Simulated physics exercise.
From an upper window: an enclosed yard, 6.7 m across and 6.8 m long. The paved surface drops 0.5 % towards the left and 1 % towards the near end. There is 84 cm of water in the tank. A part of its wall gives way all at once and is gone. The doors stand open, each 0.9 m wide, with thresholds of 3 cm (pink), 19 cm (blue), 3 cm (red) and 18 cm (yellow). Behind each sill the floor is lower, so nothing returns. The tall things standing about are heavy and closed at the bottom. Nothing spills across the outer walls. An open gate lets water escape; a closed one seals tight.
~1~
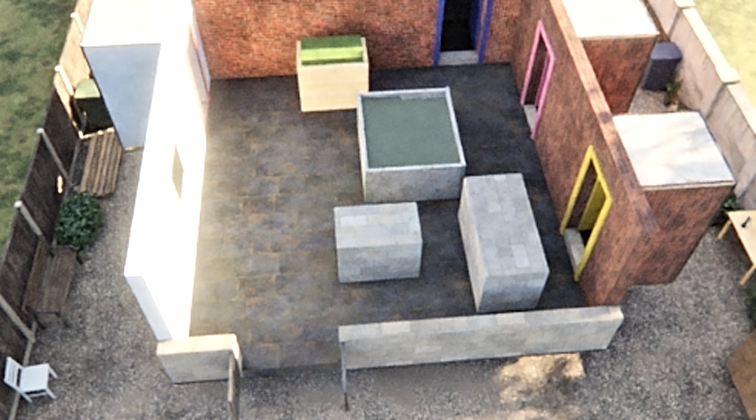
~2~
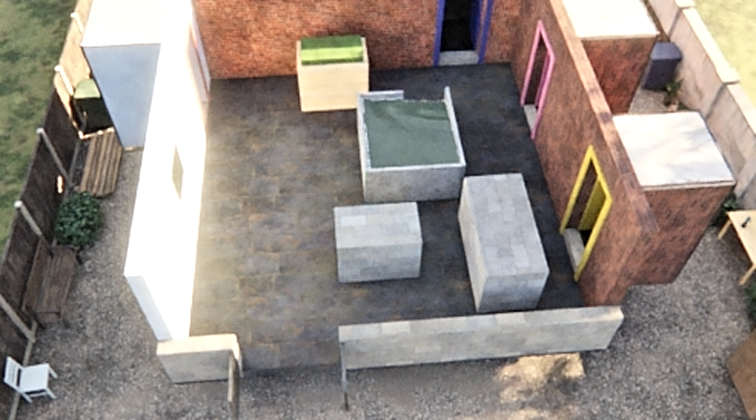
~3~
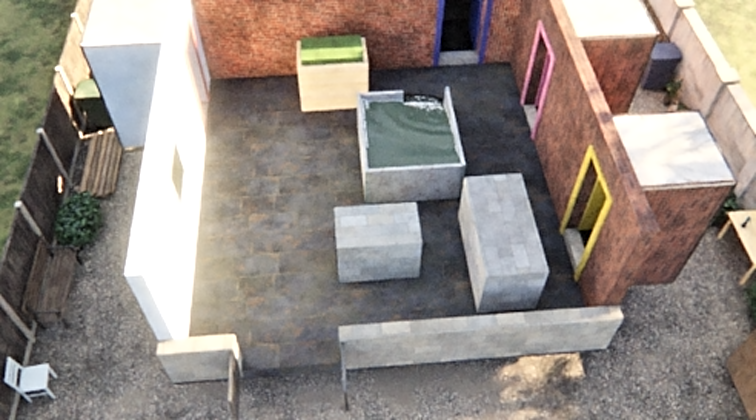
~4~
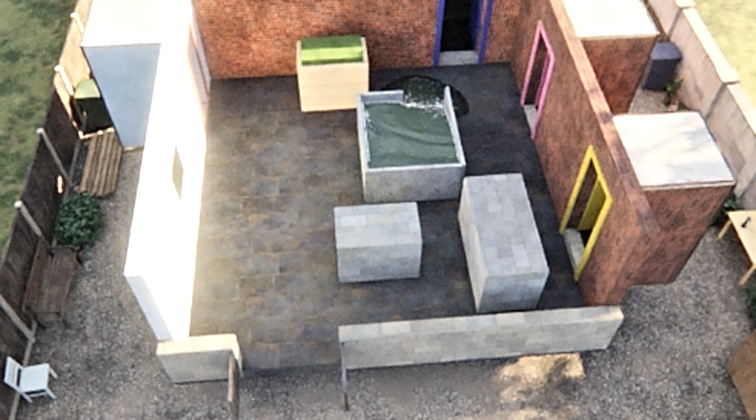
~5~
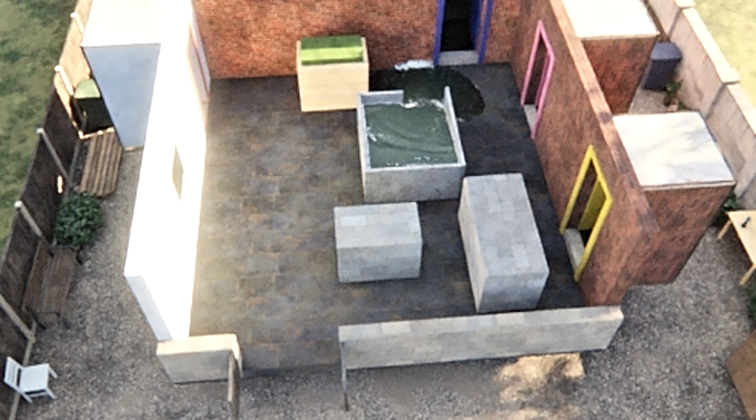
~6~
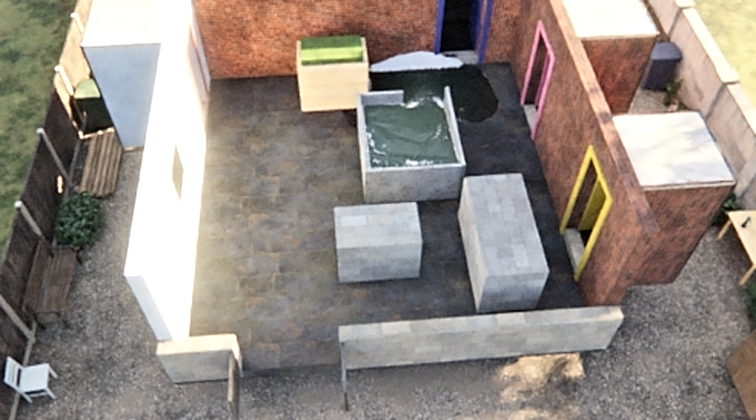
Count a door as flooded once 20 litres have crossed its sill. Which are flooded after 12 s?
Within that time: At the pink door it passes the limit; at the blue door it passes the limit; at the red door it exceeds the limit; at the yellow door it keeps below the limit.
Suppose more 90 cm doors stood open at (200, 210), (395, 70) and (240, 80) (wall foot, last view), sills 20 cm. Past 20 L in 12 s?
In turn: Not over, past it, under.
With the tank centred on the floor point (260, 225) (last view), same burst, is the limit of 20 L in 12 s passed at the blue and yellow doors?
Then: Blue under, yellow below.
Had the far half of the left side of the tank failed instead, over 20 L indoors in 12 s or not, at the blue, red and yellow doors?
Then: Blue not over, red above, yellow under.
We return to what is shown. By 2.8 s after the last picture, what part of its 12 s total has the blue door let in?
Some 90 per cent by then.
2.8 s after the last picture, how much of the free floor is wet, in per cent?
About 45 per cent.
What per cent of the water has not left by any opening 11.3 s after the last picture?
About 82 per cent.
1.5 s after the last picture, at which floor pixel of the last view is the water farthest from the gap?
Near (211, 81).
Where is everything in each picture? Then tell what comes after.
Still water, 84 cm deep, in the tank at (409, 131), in the first frame.
Water pours out on the tank's far side and has run 0.5 m, to a hidden place; typically 11 cm deep outside, 84 cm at the tank's back, in the second frame.
Water pours out on the tank's far side and has run 0.9 m, to a hidden place; typically 12 cm deep outside, 84 cm at the tank's back, in the third frame.
The front is at (405, 79), 1.4 m from the gap on the tank's far side; 2.1 m2 of floor is under water; 83 cm left at the back of the tank, in the fourth frame.
The front is at (440, 66), 1.9 m from the gap on the tank's far side; 3.7 m2 of floor is under water; 76 cm left at the back of the tank, in the fifth frame.
The front is at (469, 64), 2.2 m from the gap on the tank's far side; 4.4 m2 of floor is under water; 70 cm left at the back of the tank, in the sixth frame.
Then, 0.7 s after the last picture water covers 15 % of the floor and is deepest (51 cm) near (509, 64); pink door not reached, blue door 34 cm at the sill, 19 L in, red door not reached, yellow door not reached.
Then, 1.5 s after the last picture water covers 20 % of the floor and is deepest (42 cm) near (502, 64); pink door 9 cm at the sill, 1 L in, blue door 29 cm at the sill, 65 L in, red door not reached, yellow door not reached.
Then, 2.8 s after the last picture water covers 45 % of the floor and is deepest (28 cm) near (406, 70); pink door 9 cm at the sill, 15 L in, blue door 25 cm at the sill, 90 L in, red door 12 cm at the sill, 34 L in, yellow door 2 cm at the sill, 0 L in.
Then, 6.3 s after the last picture water covers 80 % of the floor and is deepest (18 cm) near (590, 329); pink door 7 cm at the sill, 69 L in, blue door 13 cm at the sill, 103 L in, red door 9 cm at the sill, 115 L in, yellow door 8 cm at the sill, 0 L in.
Then, 11.3 s after the last picture water covers 95 % of the floor and is deepest (13 cm) near (559, 331); pink door 5 cm at the sill, 100 L in, blue door 6 cm at the sill, 103 L in, red door 5 cm at the sill, 165 L in, yellow door 11 cm at the sill, 0 L in.
